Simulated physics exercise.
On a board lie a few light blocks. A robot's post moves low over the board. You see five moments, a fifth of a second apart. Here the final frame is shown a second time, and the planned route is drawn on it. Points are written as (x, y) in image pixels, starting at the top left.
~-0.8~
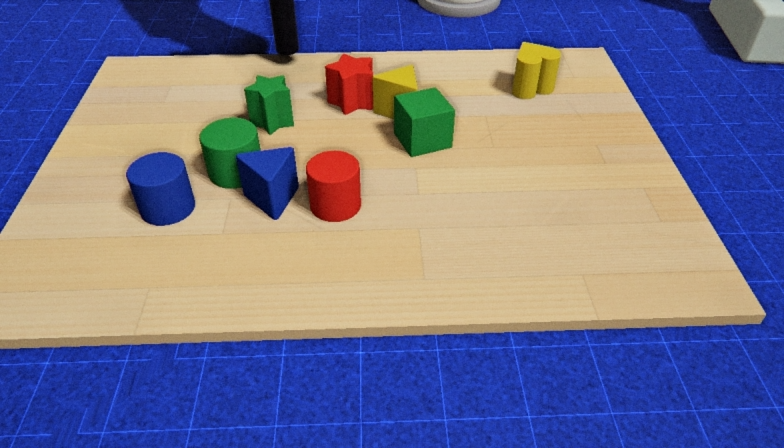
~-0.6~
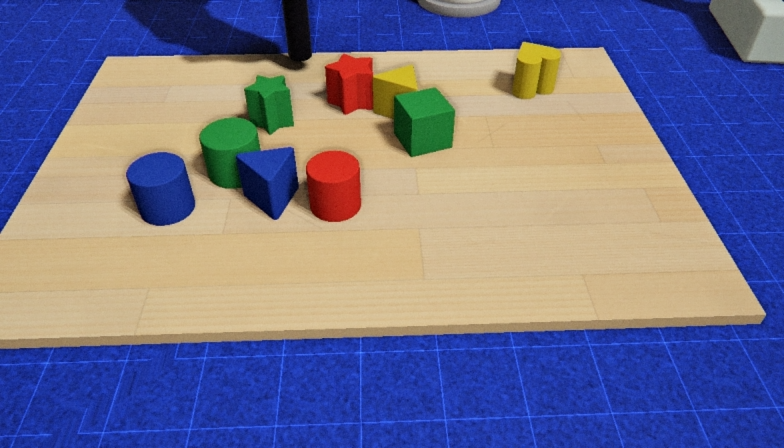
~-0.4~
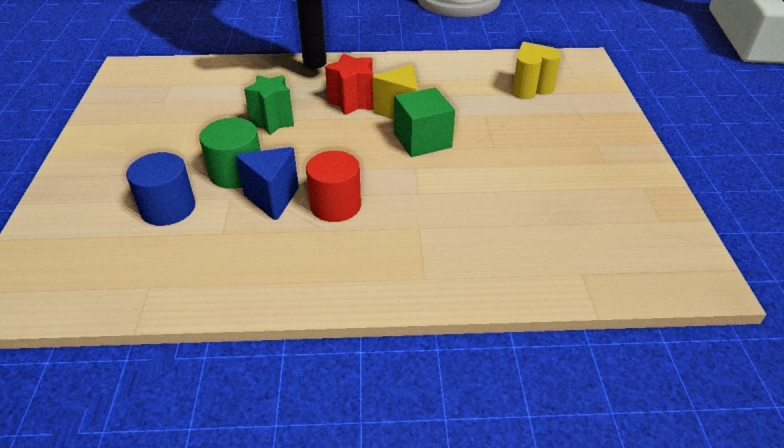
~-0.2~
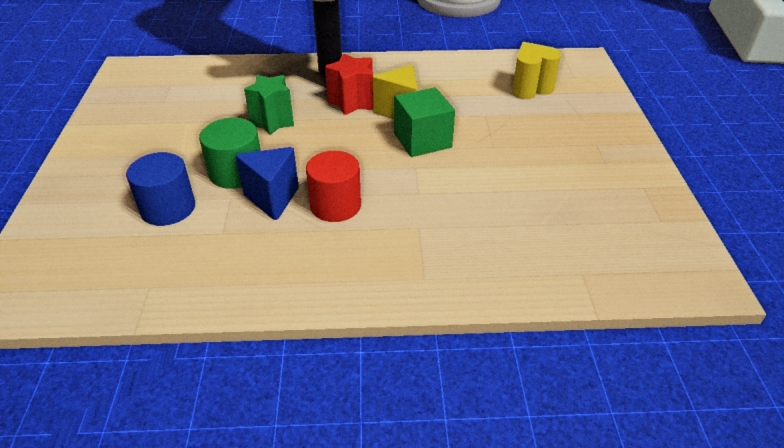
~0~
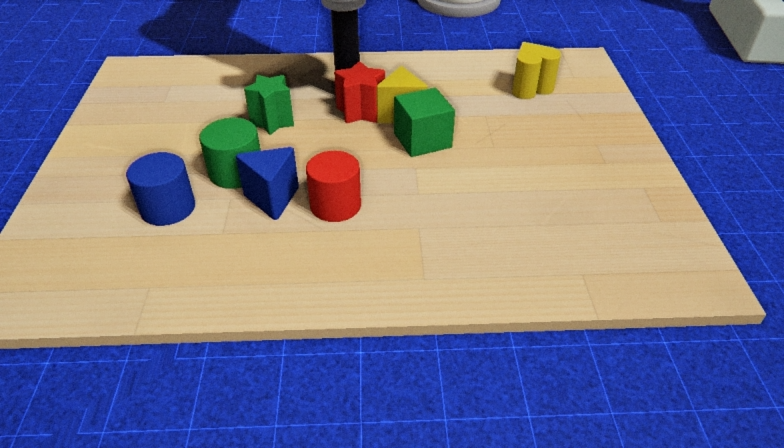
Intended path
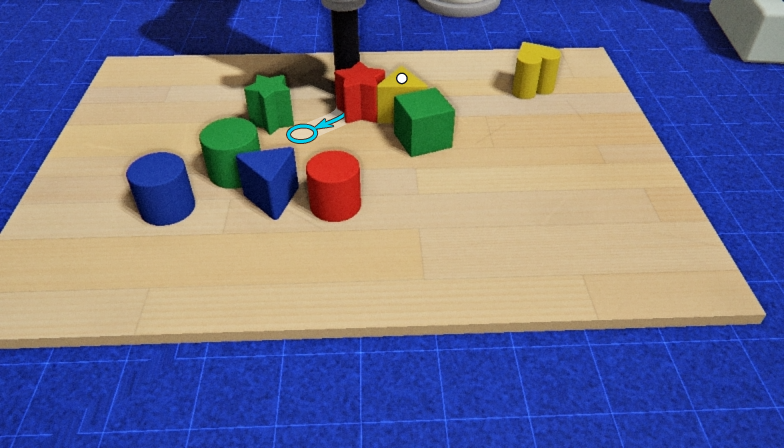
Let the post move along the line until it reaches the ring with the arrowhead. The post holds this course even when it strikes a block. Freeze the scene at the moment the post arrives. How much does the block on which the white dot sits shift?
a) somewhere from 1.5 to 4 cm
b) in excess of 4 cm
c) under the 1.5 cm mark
The one that fits is c, under the 1.5 cm mark.
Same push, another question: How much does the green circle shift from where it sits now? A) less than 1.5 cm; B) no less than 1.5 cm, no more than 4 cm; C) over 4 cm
The answer is A.
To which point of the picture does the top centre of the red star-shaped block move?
Final place: (365, 88).
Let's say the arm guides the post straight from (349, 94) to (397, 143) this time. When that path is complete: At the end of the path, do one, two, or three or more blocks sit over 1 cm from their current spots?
Blocks moved: Three or more.
Drawn move, from (349, 94) by way of (348, 110) and (328, 123) to (302, 134); the dot is on the yellow triangular block.
On the path given first. Halfway along, post (339, 105); red star-shaped block (366, 88), turned 20° anticlockwise; yellow triangular block (407, 81), turned 20° anticlockwise.
At the end, post (301, 121); green circle still; green star-shaped block still; red star-shaped block (365, 88), turned 25° anticlockwise; yellow triangular block (407, 81), turned 20° anticlockwise.
